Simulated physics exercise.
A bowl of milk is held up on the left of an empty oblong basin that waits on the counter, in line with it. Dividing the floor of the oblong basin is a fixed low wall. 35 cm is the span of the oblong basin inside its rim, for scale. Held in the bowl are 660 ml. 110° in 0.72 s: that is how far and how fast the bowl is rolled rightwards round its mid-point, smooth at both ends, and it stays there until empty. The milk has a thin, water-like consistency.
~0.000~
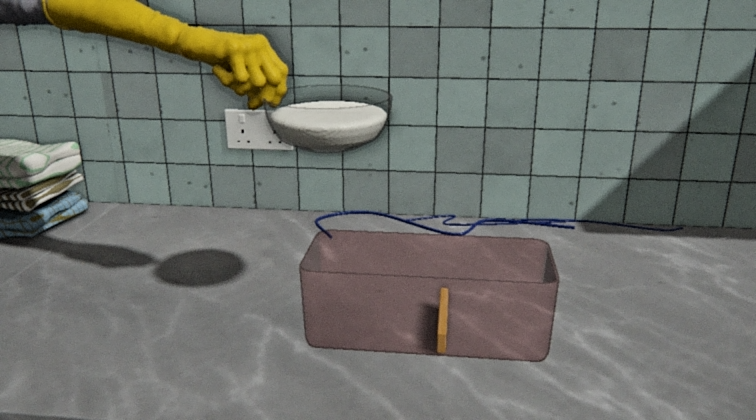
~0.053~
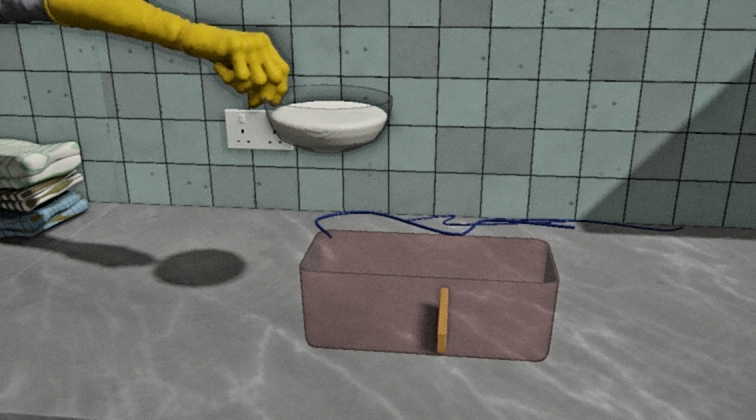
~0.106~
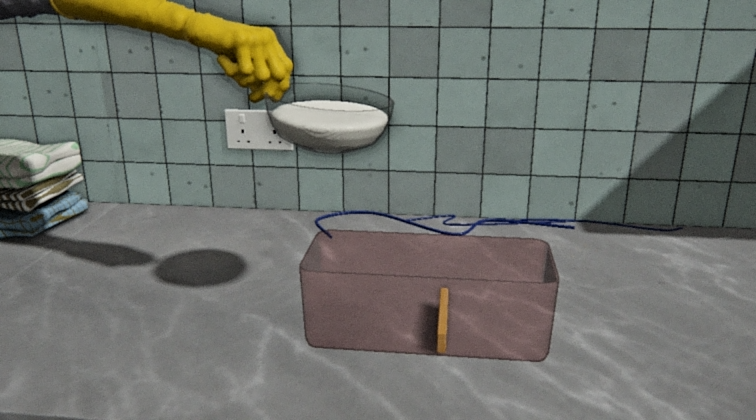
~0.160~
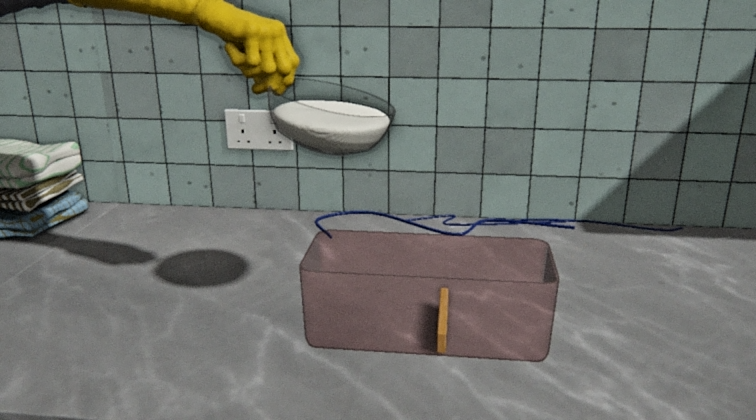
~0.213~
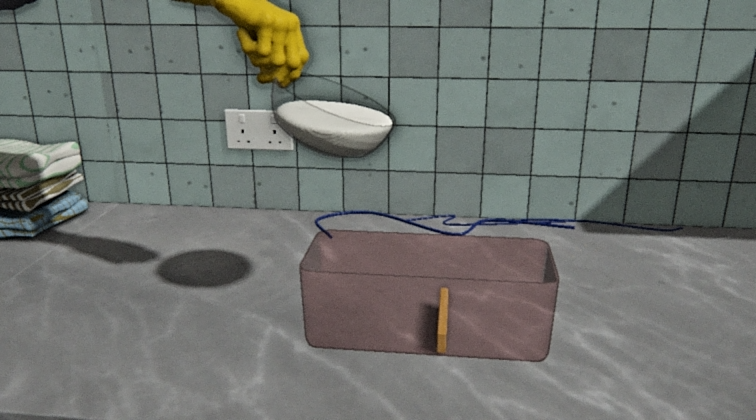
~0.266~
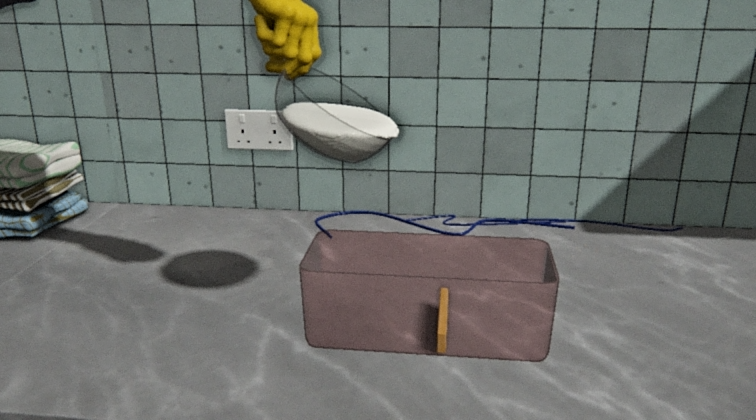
At a kitchen counter against a green tiled wall, a yellow-gloved hand held a clear bowl of milk above an empty pinkish basin, then rose as the bowl tilted steadily further to the right.
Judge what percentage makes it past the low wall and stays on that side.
Some 30 per cent makes it over and stays.
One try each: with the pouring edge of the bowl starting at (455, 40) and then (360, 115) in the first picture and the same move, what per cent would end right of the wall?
In turn about 65 and 25 per cent.
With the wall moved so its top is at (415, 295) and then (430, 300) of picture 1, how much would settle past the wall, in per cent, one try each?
65 in a hundred, followed by 45 in a hundred.
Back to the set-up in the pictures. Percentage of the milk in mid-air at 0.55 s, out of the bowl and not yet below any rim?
Around 52 in a hundred.
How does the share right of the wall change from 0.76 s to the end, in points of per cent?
It ends up higher by roughly 2.
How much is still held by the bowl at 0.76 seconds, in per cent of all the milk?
Around 0 percent of it.
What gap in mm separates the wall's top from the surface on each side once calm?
About 16 mm left, about 22 mm right.
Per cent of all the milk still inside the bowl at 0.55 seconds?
Fraction remaining: Approx. 10 per cent.
Then, 0.55 s in, the tilt is 96° and 9 per cent is still to pour, 25 is left of the wall and 14 right of it.
Then, 0.76 s in, the tilt is 110° and 0 per cent is still to pour, 65 is left of the wall and 28 right of it.
Then, 0.98 s in, the tilt is 110° and 0 per cent is still to pour, 66 is left of the wall and 30 right of it.
Then, 1.22 s in, the tilt is 110° and 0 per cent is still to pour, 66 is left of the wall and 30 right of it.
Finally, 66 per cent lies left of the wall, 30 right of it and 4 outside.
